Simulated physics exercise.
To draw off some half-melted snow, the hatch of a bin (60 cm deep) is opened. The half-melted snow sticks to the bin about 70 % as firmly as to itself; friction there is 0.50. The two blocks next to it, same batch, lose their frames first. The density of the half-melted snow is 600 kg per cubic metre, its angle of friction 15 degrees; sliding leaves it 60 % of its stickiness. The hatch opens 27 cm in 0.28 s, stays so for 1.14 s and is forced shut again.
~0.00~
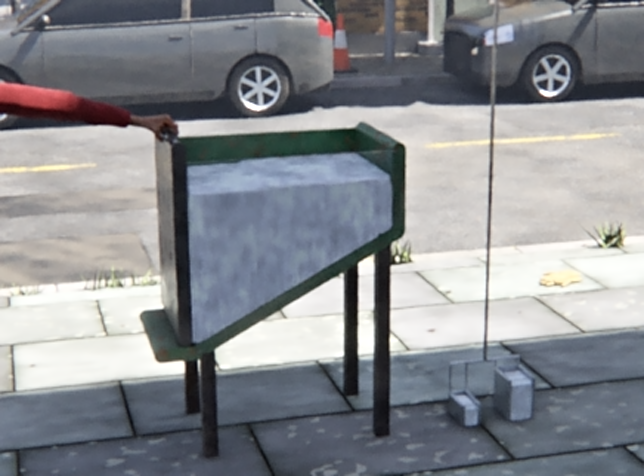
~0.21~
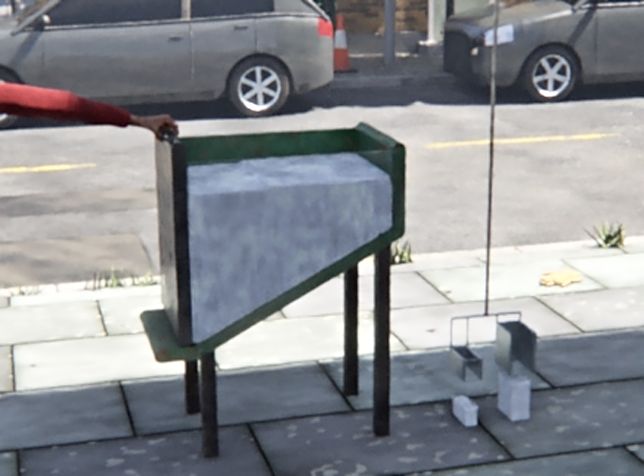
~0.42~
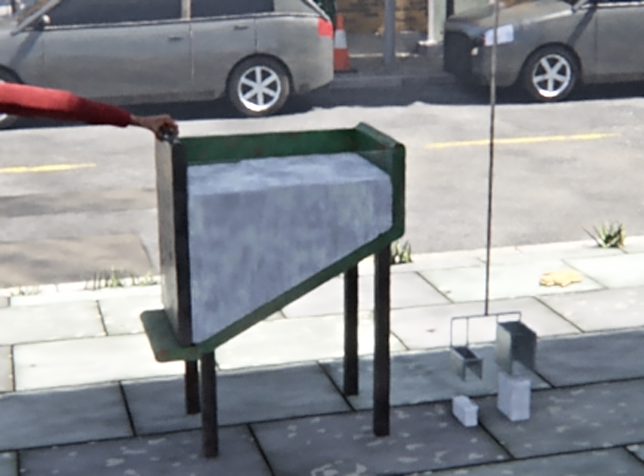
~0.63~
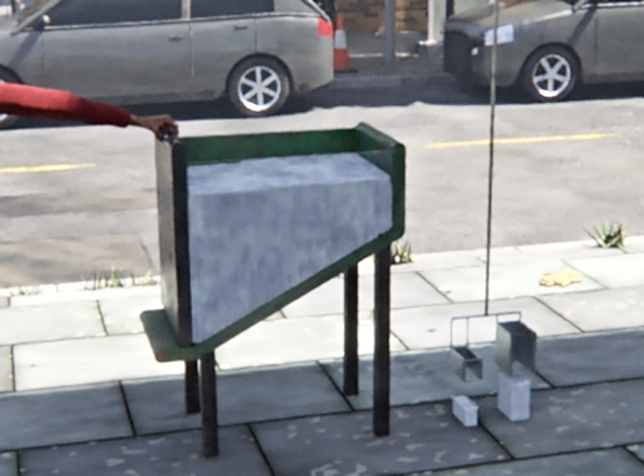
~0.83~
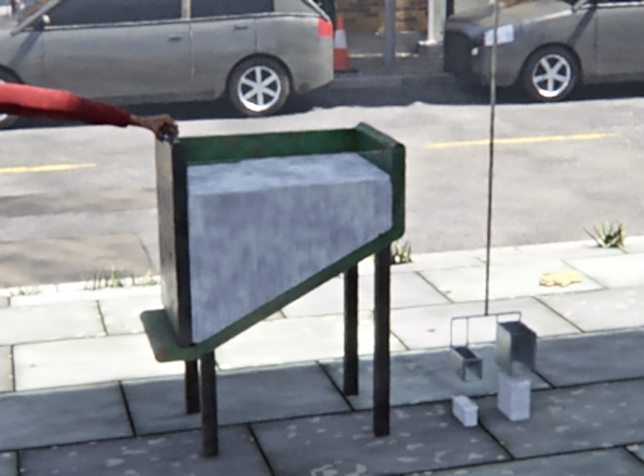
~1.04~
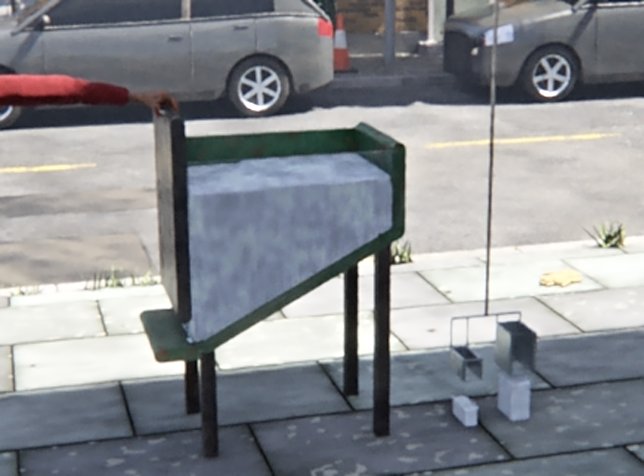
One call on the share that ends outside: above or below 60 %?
The share that ends outside is below 60 %.
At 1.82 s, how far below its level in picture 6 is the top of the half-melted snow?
Some 0 cm.
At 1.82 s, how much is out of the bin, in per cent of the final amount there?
Some 30 per cent.
After 1.40 s, the hatch is 27 cm open and 0 % is out.
After 1.82 s, the hatch is 27 cm open and 7 % is out.
After 2.24 s, the hatch is 27 cm open and 14 % is out.
After 2.66 s, the hatch is 6.6 cm open and 21 % is out.
After 3.13 s, the hatch is shut and 22 % is out.
